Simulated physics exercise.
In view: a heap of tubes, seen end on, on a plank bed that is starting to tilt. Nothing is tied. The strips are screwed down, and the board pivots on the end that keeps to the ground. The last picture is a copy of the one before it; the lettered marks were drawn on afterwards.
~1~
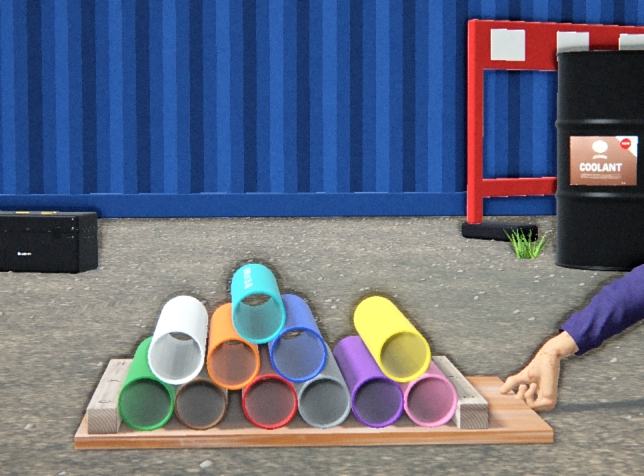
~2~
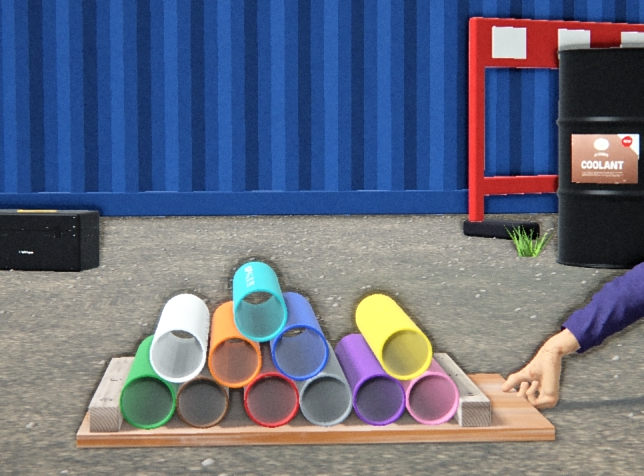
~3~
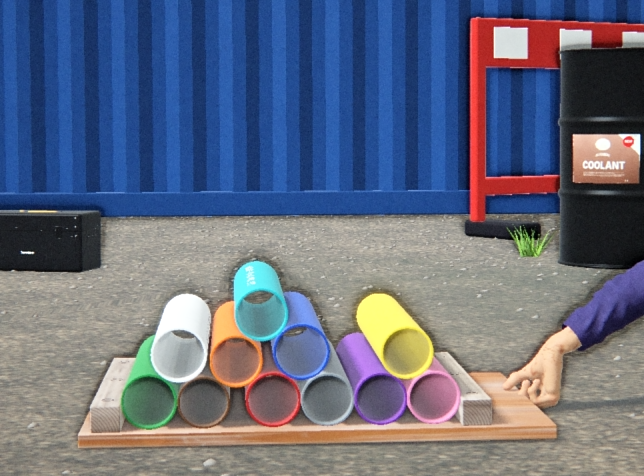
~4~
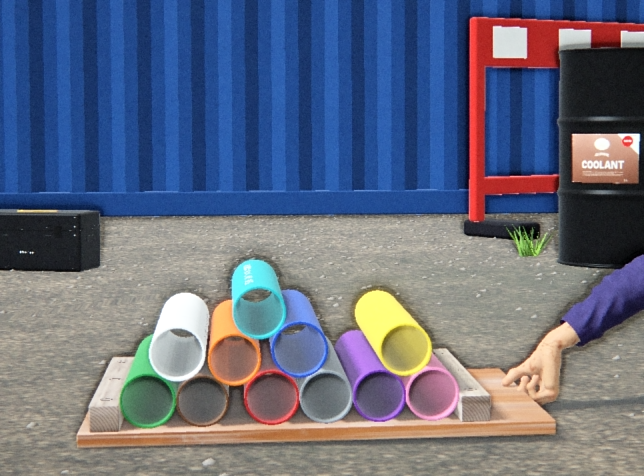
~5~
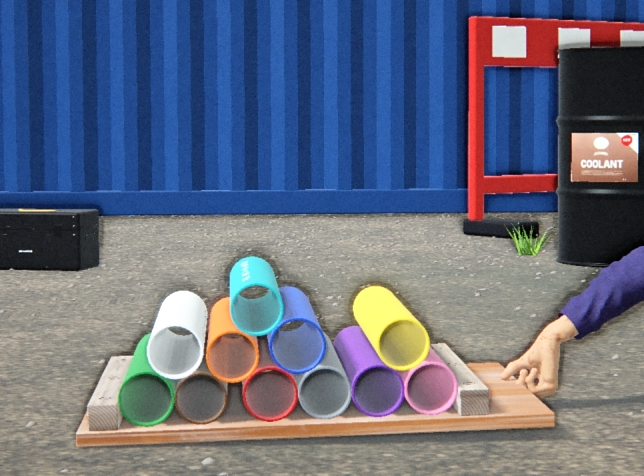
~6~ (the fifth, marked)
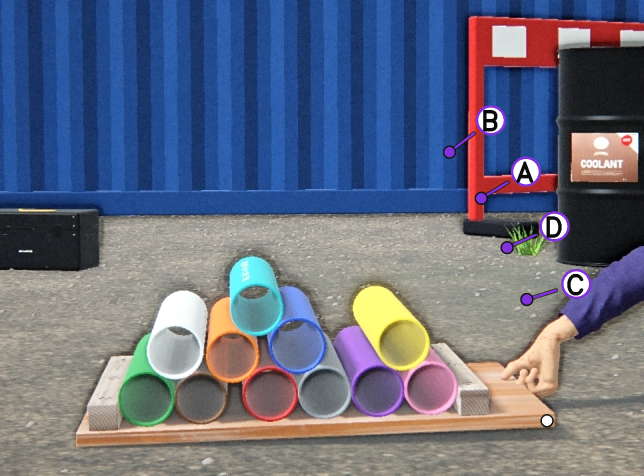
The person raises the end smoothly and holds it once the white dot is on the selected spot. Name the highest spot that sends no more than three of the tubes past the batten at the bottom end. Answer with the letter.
The highest mark that will do is D.
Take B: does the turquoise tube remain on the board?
No.
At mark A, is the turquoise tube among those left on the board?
The turquoise tube: No.
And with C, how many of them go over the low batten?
The count is none.
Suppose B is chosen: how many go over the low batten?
At B the number is five.
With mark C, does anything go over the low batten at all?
No.
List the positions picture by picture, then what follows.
In the first picture, pink tube (431, 401); white tube (176, 356); blue tube (299, 354).
In the second picture, blue tube (300, 353); orange tube (235, 362).
In the third picture, board (311, 394); purple tube (381, 399); pink tube (434, 397); red tube (273, 400).
In the fourth picture, board (310, 393); green tube (148, 401); brown tube (202, 401).
In the fifth picture, board (309, 388); green tube (146, 399); brown tube (201, 399).
On the marked copy, A at (481, 198); B at (450, 152); C at (527, 300); D at (507, 248); the white dot at (547, 421).
With D. Early on, board at 15°.
Further on, board at 24°.
At the end, board at 24°, one over the low batten (white).
As for the rest, A five over the low batten; B five over the low batten; C none over the low batten.
